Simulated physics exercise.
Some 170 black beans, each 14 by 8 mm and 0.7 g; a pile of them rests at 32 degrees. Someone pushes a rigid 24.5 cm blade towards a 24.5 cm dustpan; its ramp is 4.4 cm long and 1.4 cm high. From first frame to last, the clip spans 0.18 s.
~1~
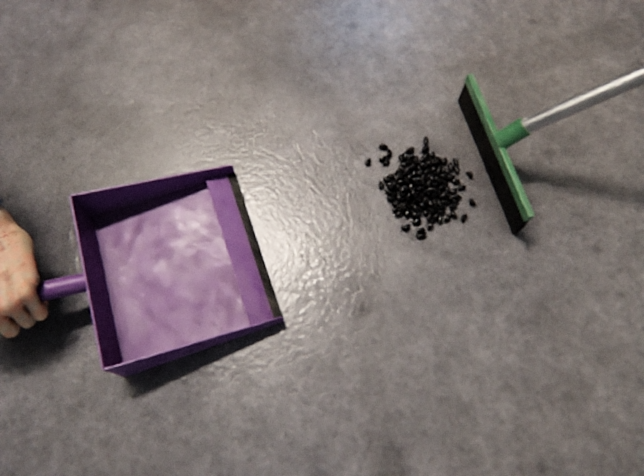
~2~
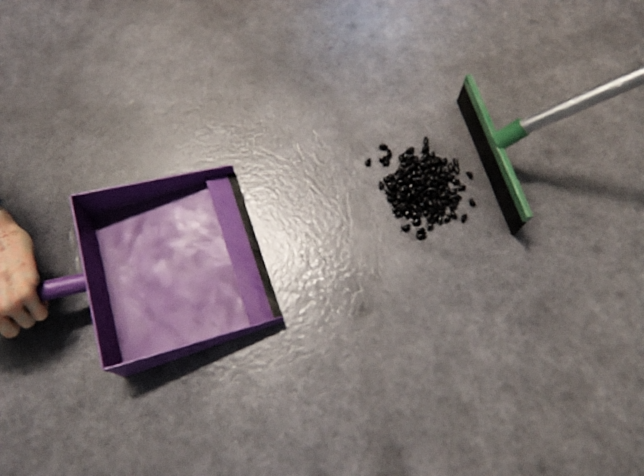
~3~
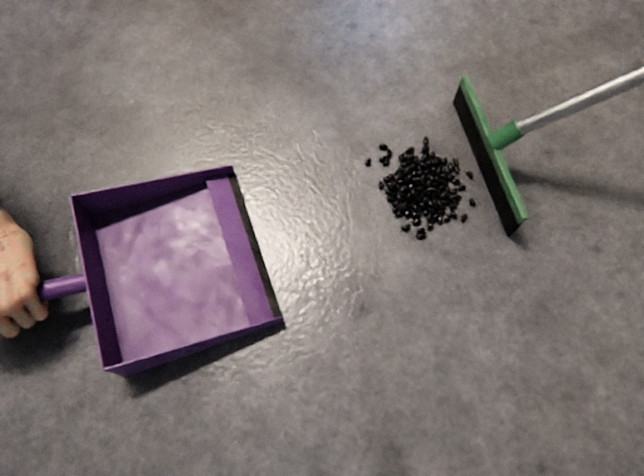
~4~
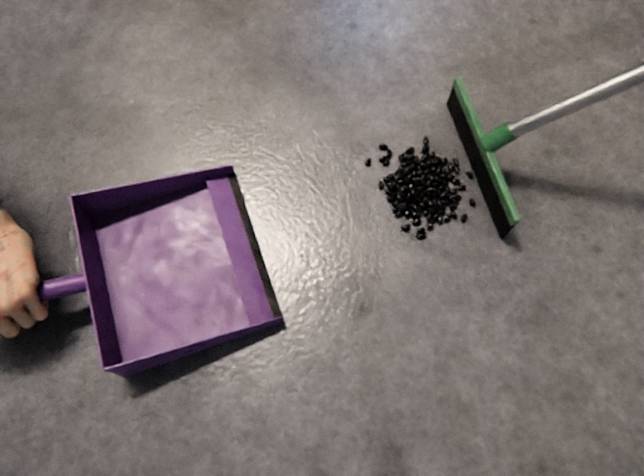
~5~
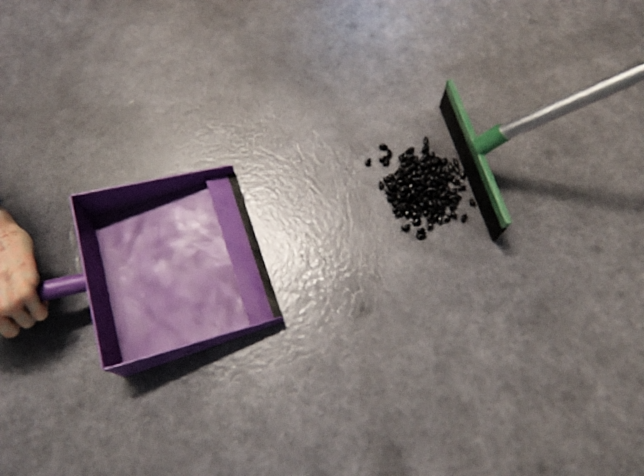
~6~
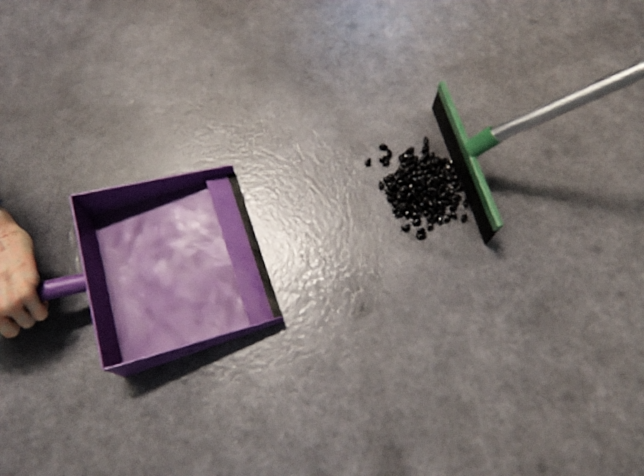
The footage shows a hand holding a purple dustpan still at the left of a grey floor while a green blade on a metal handle slides slowly left, reaching the right edge of a pile of small black beans.
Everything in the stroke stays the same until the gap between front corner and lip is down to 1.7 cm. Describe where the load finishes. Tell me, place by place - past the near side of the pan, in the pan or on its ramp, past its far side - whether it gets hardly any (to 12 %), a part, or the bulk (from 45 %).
Near side gets hardly any. Pan gets a part. Far side gets hardly any.
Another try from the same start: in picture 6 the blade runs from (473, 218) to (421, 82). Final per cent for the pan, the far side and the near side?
Final per cent - pan 30, far 20, near 5.
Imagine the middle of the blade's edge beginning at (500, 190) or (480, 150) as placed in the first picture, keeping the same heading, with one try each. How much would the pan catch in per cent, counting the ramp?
First try about 25 per cent, second about 40 per cent.
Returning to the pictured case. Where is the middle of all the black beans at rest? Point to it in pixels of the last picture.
In the last view, approximately (254, 228).
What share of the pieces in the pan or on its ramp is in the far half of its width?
Some 50 per cent.
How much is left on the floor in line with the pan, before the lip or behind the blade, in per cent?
I'd put it near 55 per cent.
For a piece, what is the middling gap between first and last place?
26 cm or thereabouts.
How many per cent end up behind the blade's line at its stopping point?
Some 0 percent, give or take.
Then, 0.39 s after the last picture, middle of the blade 18 cm from the lip; 0 % over the lip, far side 0 %, near side 0 %.
Then, 0.64 s after the last picture, middle of the blade 9 cm from the lip; 0 % over the lip, far side 0 %, near side 0 %.
Then, 1.01 s after the last picture, middle of the blade 3 cm from the lip; 40 % over the lip, far side 5 %, near side 0 %.
In the end, near side 0 %, pan 40 %, far side 5 %, in front of the lip or behind the blade 55 %.
